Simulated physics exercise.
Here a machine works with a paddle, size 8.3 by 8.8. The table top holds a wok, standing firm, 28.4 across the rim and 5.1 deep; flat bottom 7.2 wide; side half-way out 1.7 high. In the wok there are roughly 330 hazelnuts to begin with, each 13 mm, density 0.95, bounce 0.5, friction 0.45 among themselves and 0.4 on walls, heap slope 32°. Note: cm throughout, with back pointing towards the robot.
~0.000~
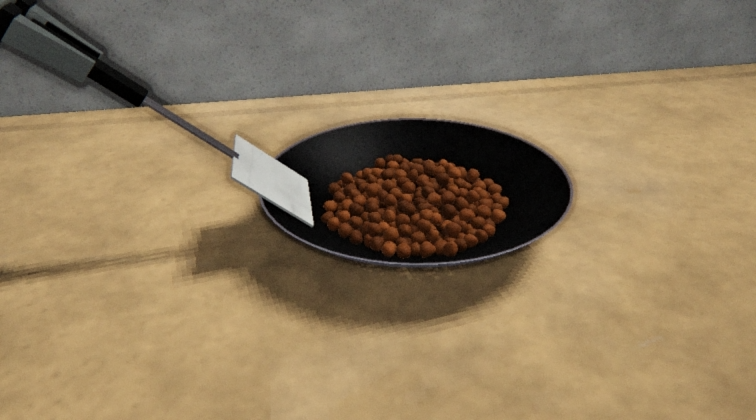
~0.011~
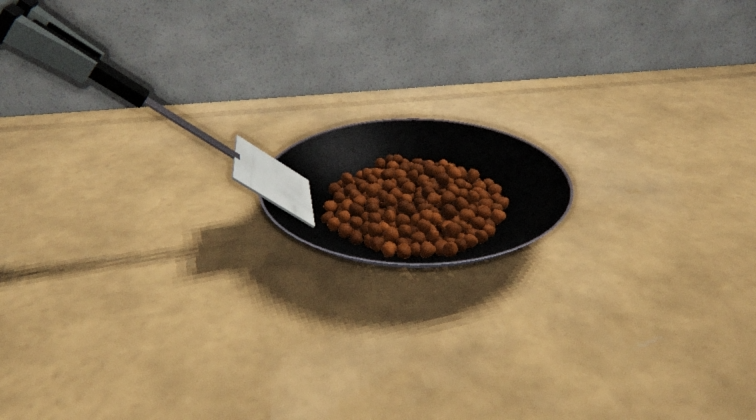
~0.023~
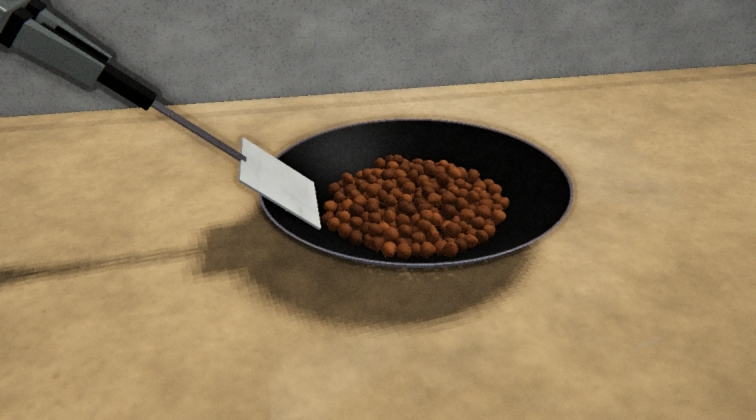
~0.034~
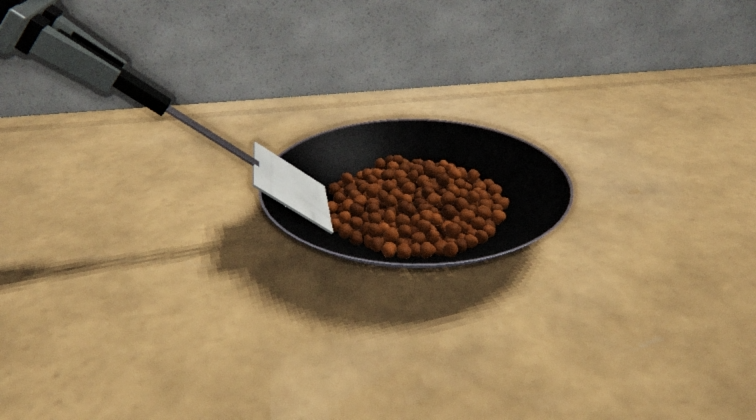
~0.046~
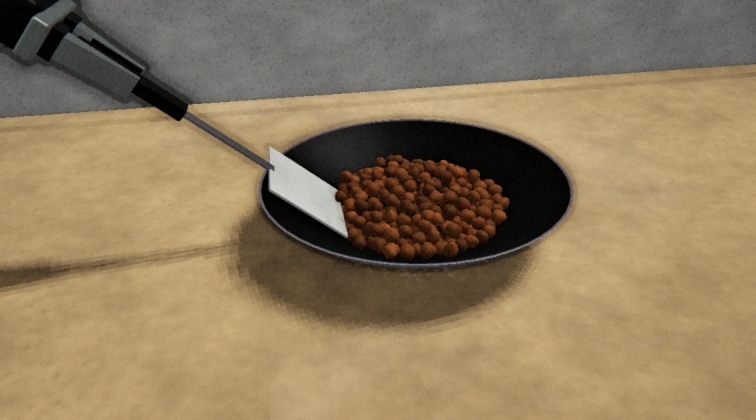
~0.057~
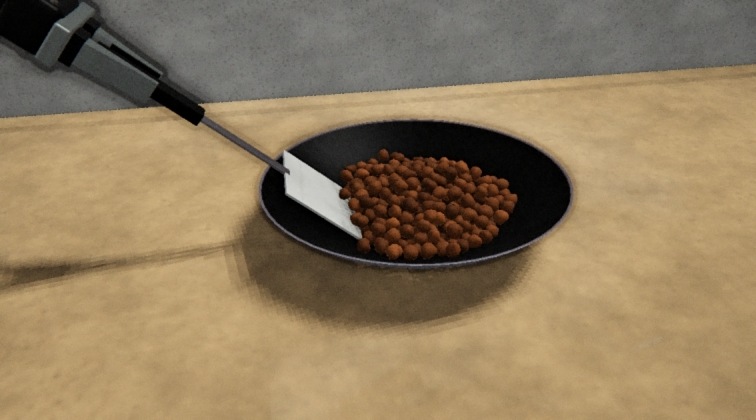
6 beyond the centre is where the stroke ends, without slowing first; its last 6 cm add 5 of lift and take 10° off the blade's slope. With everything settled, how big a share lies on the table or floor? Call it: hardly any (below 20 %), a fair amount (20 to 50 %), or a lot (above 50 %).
A fair amount.
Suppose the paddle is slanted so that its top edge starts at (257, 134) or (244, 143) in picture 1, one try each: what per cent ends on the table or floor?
Some 35 and 30 per cent.
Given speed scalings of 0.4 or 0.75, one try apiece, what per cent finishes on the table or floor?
Try one about 0 %, try two about 15 %.
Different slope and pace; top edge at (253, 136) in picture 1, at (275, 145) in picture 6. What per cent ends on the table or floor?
I'd put it at roughly 0 per cent.
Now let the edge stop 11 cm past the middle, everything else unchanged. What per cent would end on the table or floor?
Then around 60 per cent.
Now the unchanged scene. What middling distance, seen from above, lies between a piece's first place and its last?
6 cm.
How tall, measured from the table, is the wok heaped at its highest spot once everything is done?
Peak at rest, approximately 5.5 centimetres.
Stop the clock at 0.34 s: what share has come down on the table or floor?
Fraction noted: Close to 15 per cent.
After 0.09 s, sloping 41°, highest piece 6 above the table; 328 in the wok.
After 0.12 s, sloping 38°, highest piece 7 above the table; 327 in the wok, 1 on the blade or in flight.
After 0.34 s, sloping 31°, highest piece 16 above the table; 242 in the wok, 46 on the table or floor, 40 on the blade or in flight.
After 1.39 s, sloping 31°, highest piece 6 above the table; 241 in the wok, 87 on the table or floor.
In the end, 241 in the wok, 87 on the table or floor. That is 27 % on the table or floor.
